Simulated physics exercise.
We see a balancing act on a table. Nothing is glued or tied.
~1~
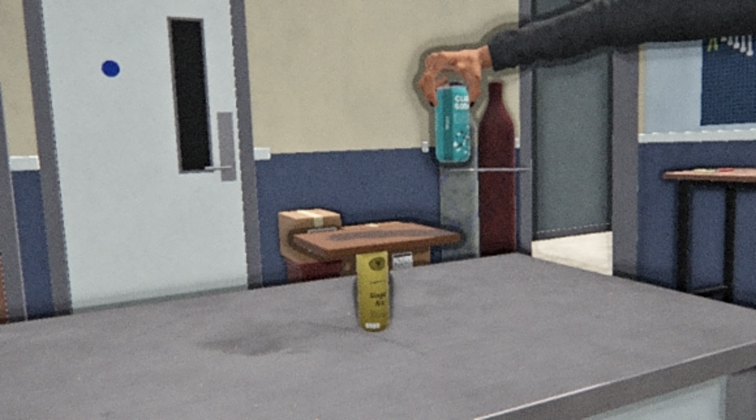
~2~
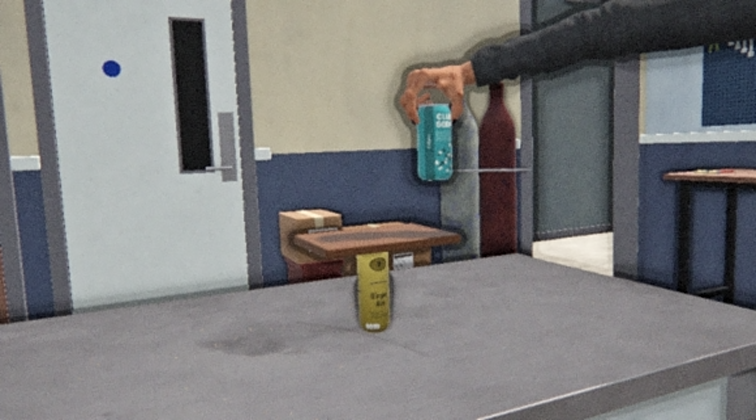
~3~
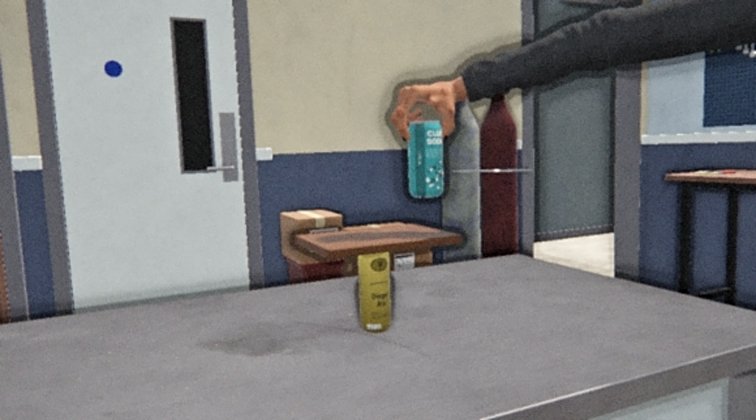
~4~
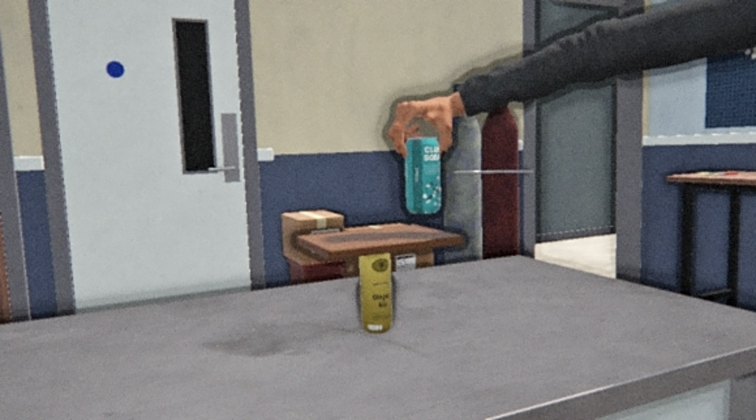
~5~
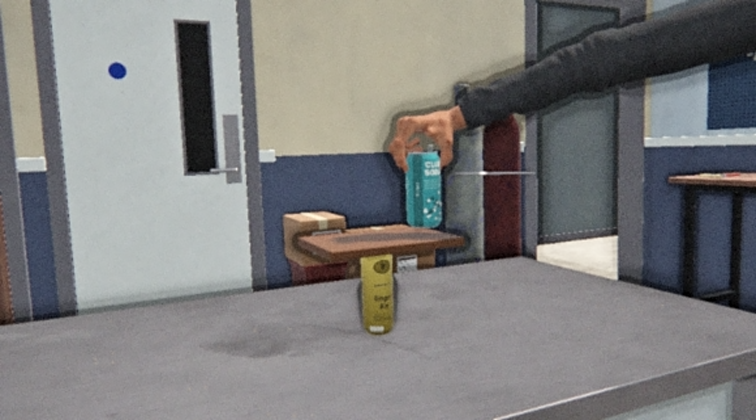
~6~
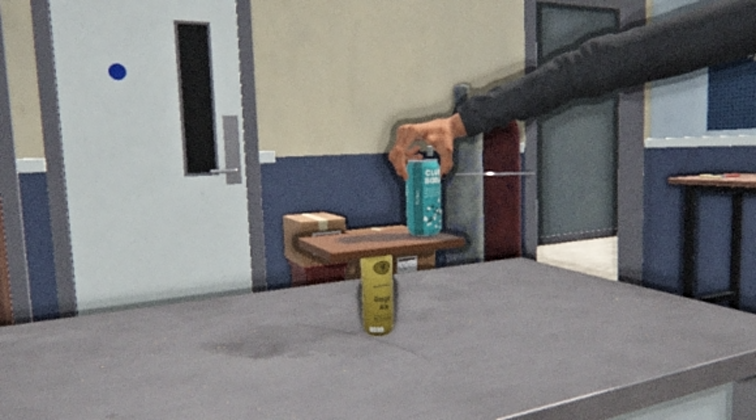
At the start, a hand reaching in from the right holds a turquoise can in the air above a wooden board balanced on a yellow can on a gray table. The hand lowers the can, drifting slightly left, then sets it on the right side of the board and keeps hold of it.
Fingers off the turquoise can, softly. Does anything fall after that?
In the end the stack loses its balance.
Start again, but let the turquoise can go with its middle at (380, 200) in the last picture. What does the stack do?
Then it keeps its balance.
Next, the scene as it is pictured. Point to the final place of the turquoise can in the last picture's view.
Around (470, 305).
Then, 0.40 s past the last view, turquoise can now fallen; brown lid rocked 63° from its first pose.
Then, 0.50 s past the last view, brown lid now fallen.
Then, 0.70 s past the last view, things are still on the move.
Finally, fallen, brown lid and turquoise can; yellow can still in place. Final places as the last picture's camera would see them, turquoise can near (471, 305). The stack comes apart.
